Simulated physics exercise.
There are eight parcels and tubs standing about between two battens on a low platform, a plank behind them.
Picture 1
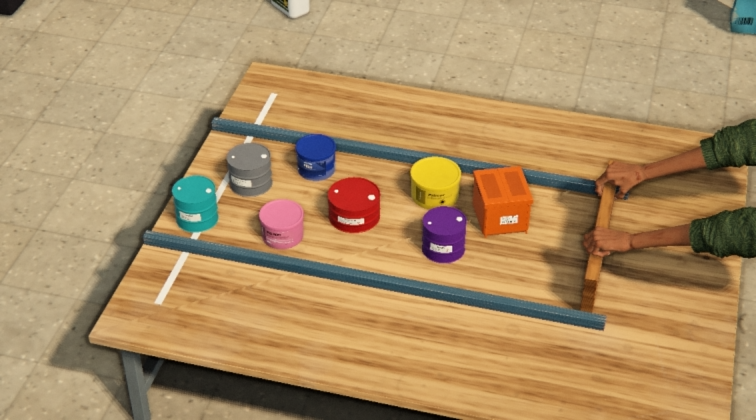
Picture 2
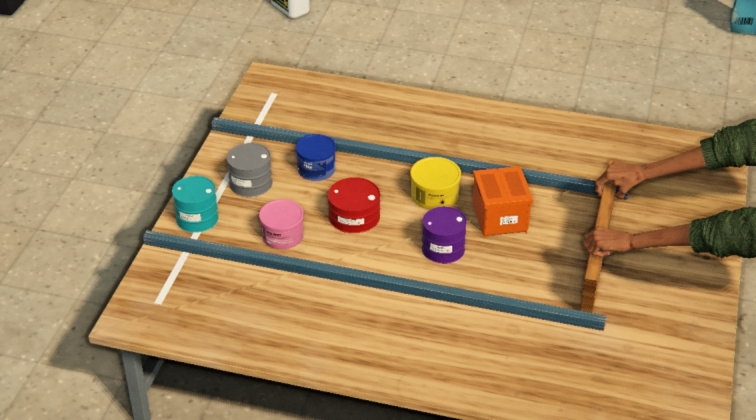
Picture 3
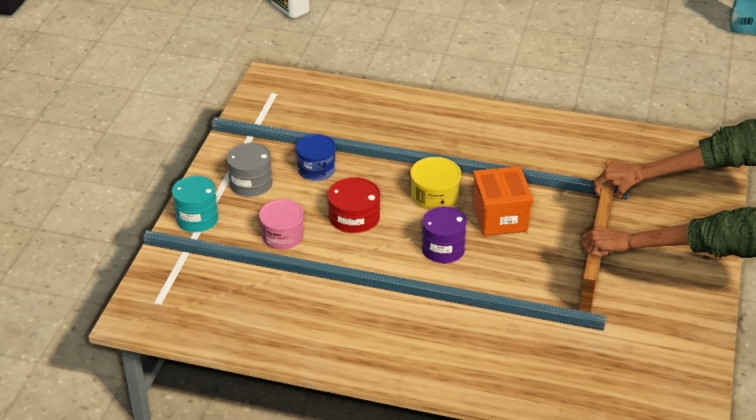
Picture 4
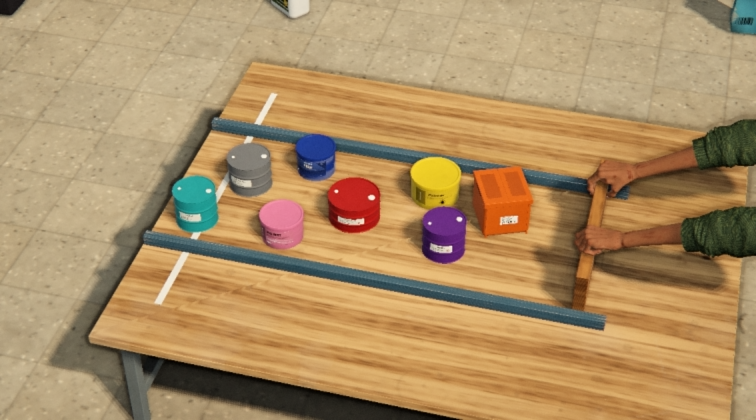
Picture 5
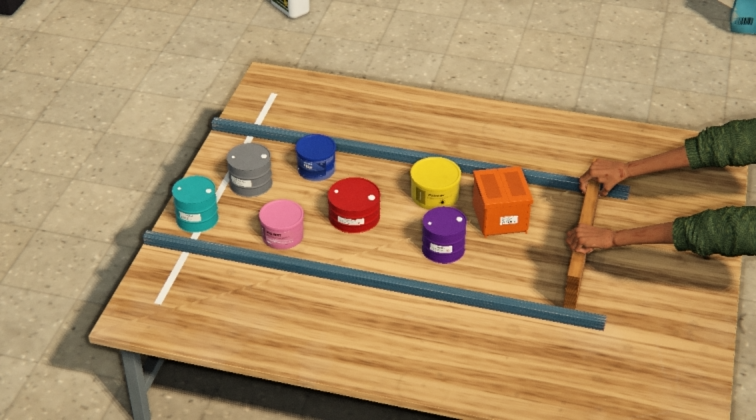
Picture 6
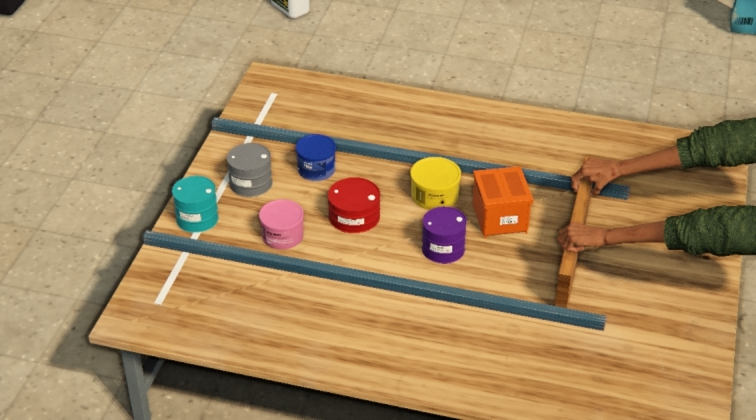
On a wooden platform, two hands sliding a plank slightly left between blue battens toward eight colourful containers, which stay still.
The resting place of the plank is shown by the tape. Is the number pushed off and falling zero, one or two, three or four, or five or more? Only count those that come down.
You'd find the ones that came down come in at more than four here.
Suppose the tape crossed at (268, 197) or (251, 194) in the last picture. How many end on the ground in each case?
Counts per try: 2 and 2.
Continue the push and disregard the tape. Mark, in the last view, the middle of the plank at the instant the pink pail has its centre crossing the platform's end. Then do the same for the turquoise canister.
For the pink pail, about (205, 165); for the turquoise canister, about (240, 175).
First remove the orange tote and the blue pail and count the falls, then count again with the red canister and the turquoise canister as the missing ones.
That makes 3 fallen, then 3 fallen in the other try.
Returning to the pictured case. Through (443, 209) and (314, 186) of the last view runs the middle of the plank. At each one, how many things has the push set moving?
Counts: 3, 7.
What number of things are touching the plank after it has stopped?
At rest, 3 are in contact.
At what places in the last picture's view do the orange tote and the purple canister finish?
In the last picture they sit at about (211, 147) and about (192, 188).
Soon after, none off yet; turquoise canister at rest near (196, 204); grey canister at rest near (250, 170); pink pail at rest near (282, 225).
By the end, the number that fall off is five or more; fallen, yellow pail, red canister, blue pail, grey canister and turquoise canister.
